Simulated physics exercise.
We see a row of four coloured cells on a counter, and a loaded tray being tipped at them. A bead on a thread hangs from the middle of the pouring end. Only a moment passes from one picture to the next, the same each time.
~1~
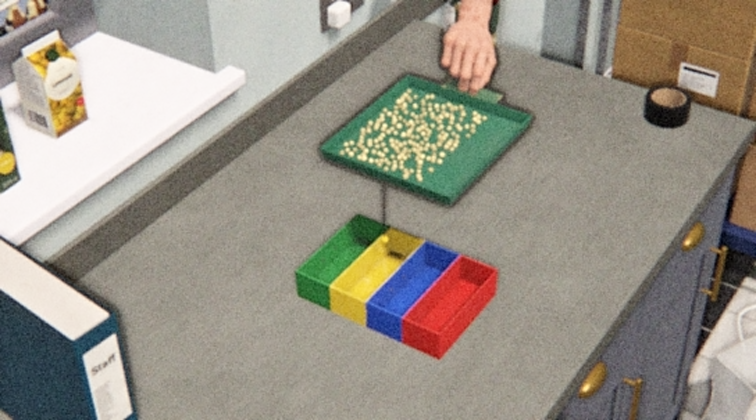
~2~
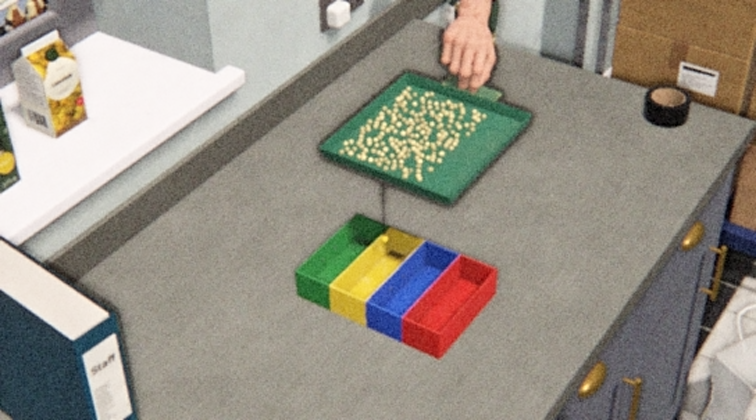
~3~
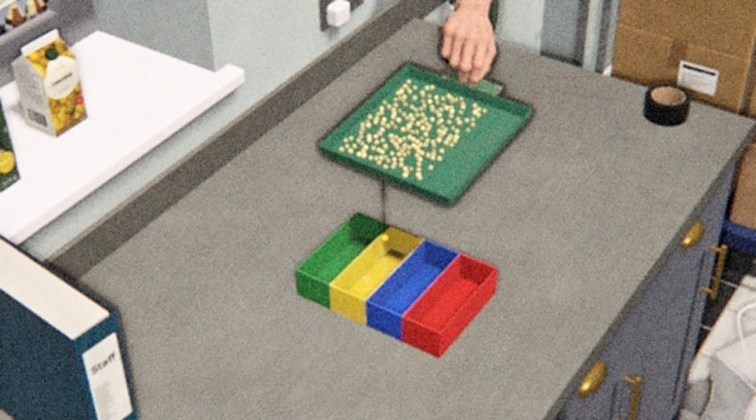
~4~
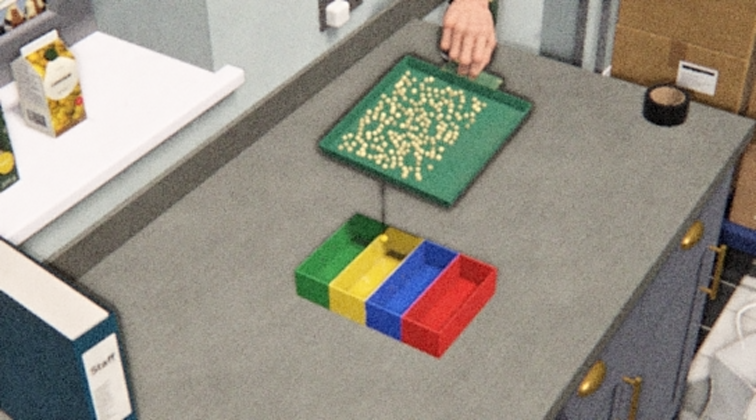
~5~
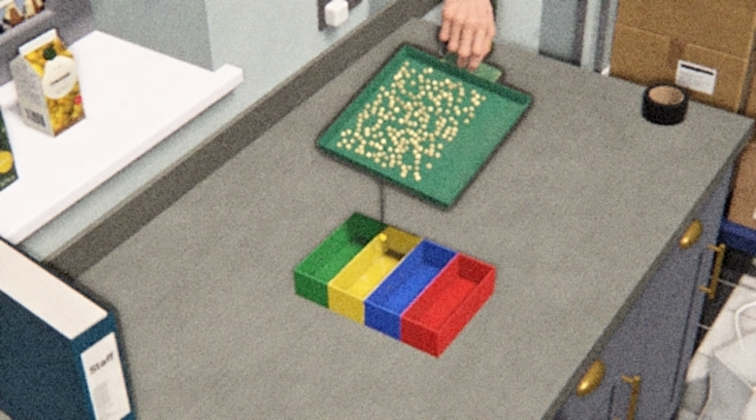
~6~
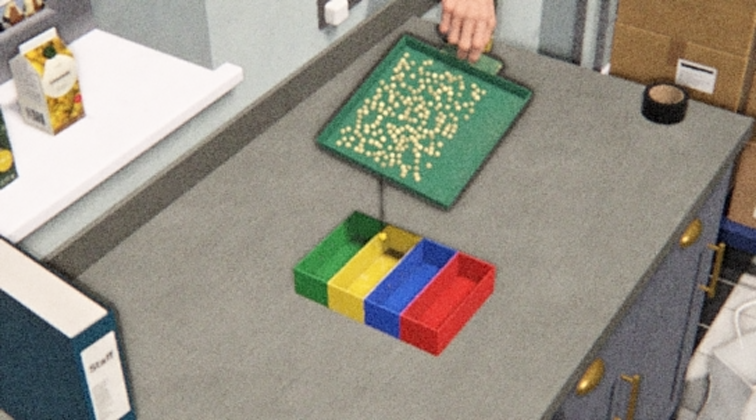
A hand gripping the far side of a green tray of pale beans slowly raised that side, and the tray tilted gradually toward its near right corner above green, yellow, blue and red compartments.
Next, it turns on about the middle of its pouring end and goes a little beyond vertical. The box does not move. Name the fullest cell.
Most goes to the blue cell.
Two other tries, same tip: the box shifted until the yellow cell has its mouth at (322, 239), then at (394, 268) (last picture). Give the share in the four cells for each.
First some 20, then 100 per cent.
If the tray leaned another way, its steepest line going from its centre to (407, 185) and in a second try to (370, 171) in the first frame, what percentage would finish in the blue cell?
The first gives 40 %, the second 0 %.
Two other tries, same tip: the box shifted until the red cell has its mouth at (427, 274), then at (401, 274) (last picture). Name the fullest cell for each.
At the first place the cell in red, at the second red.
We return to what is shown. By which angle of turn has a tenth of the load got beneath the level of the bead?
At some 65 degrees.
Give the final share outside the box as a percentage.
Near 0 %.
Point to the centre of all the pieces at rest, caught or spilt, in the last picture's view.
Near (427, 289).
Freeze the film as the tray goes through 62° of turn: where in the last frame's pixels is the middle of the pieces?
Near (426, 196).
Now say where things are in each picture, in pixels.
The first picture shows corners of the pouring end near (324, 148) and (450, 195), level; middle of the load near (412, 137), soya beans; bead on its thread near (384, 240); green cell near (314, 288); yellow cell near (348, 304); blue cell near (384, 320); red cell near (422, 336).
The second picture shows corners of the pouring end near (323, 147) and (449, 195), level; middle of the load near (412, 136).
The third picture shows corners of the pouring end near (323, 145) and (449, 196), tipped barely, lowest at the right corner; middle of the load near (412, 132).
The fourth picture shows corners of the pouring end near (322, 144) and (449, 199), tipped a little, lowest at the right corner; middle of the load near (411, 128).
The fifth picture shows corners of the pouring end near (321, 142) and (447, 201), tipped a little, lowest at the right corner; middle of the load near (410, 124).
The sixth picture shows corners of the pouring end near (321, 139) and (447, 202), tipped clearly, lowest at the right corner; middle of the load near (410, 120); green cell near (312, 285); yellow cell near (346, 301); blue cell near (382, 317); red cell near (419, 333).
Shortly afterwards, tray tipped steeply; the bulk on the tray; a little in the red cell; only a few in the blue cell; a little falling or outside the box.
Next, tray tipped past a quarter turn; near two thirds on the tray; a little in the red cell; a little in the blue cell; only a few in the yellow cell; a little falling or outside the box.
Some moments later, tray tipped past a quarter turn; the bulk in the blue cell; near a quarter in the red cell; a little in the yellow cell; only a few in the green cell; only a few falling or outside the box.
In the end, tray tipped past a quarter turn; the bulk in the blue cell; near a quarter in the red cell; a little in the yellow cell; only a few in the green cell; only a few outside the box.
